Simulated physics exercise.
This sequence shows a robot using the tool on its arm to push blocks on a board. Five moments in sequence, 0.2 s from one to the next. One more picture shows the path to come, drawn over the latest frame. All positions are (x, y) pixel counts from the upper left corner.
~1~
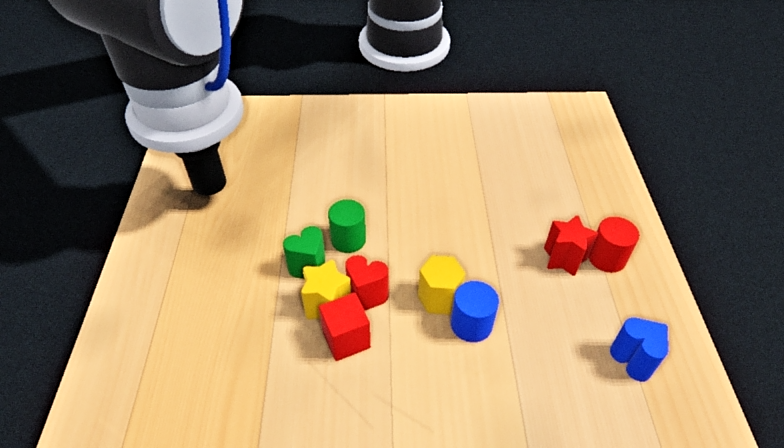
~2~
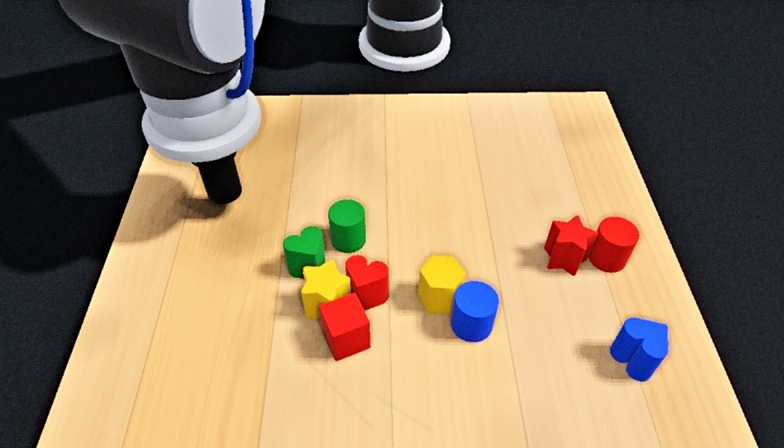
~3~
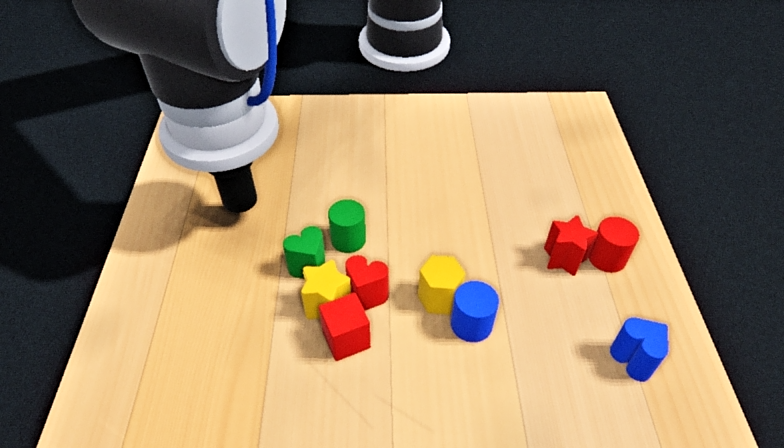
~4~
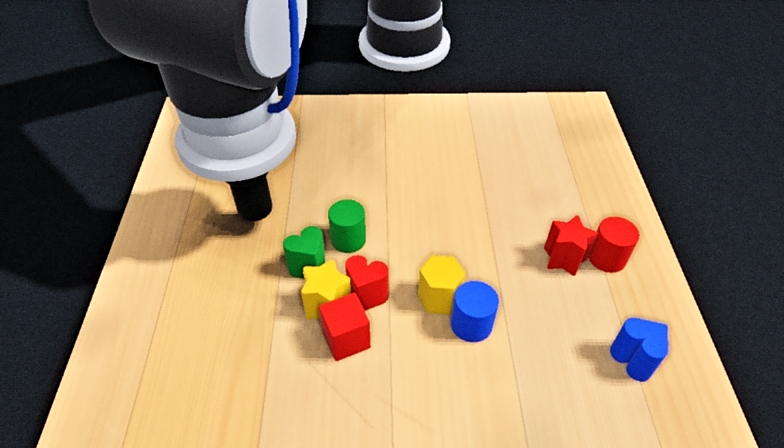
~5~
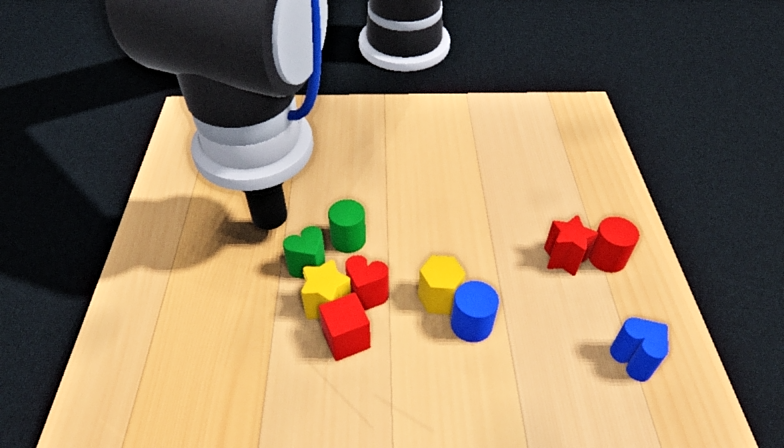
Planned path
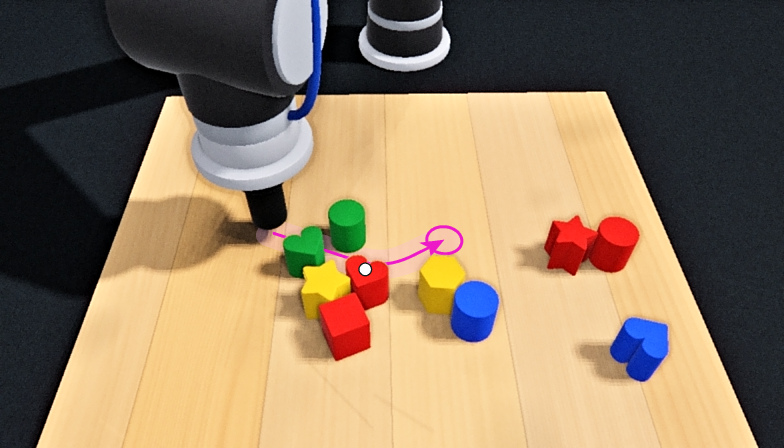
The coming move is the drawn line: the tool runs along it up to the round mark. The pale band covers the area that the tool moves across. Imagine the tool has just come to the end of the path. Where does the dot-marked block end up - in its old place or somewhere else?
Well, the dot-marked block holds its place.
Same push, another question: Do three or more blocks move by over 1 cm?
Short answer: No.
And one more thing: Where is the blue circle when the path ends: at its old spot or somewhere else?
The blue circle will stay where it stands.
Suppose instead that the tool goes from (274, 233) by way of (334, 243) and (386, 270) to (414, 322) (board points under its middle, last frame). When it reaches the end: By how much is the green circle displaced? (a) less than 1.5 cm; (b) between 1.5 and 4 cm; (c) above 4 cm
The one that fits is c, above 4 cm.
The line goes from (274, 233) via (329, 252) and (390, 263), ending at (444, 240); the dot is on the red heart block.
What follows on the original path. One third of the way, tool at (329, 237); green heart block at (316, 249), turned 50° clockwise; green circle at (362, 212).
Two thirds of the way, tool at (390, 248); green heart block at (319, 250), turned 65° clockwise; green circle at (397, 208).
At the end, tool at (446, 225); green heart block at (319, 250), turned 65° clockwise; green circle at (411, 197); red heart block unmoved; blue circle unmoved.
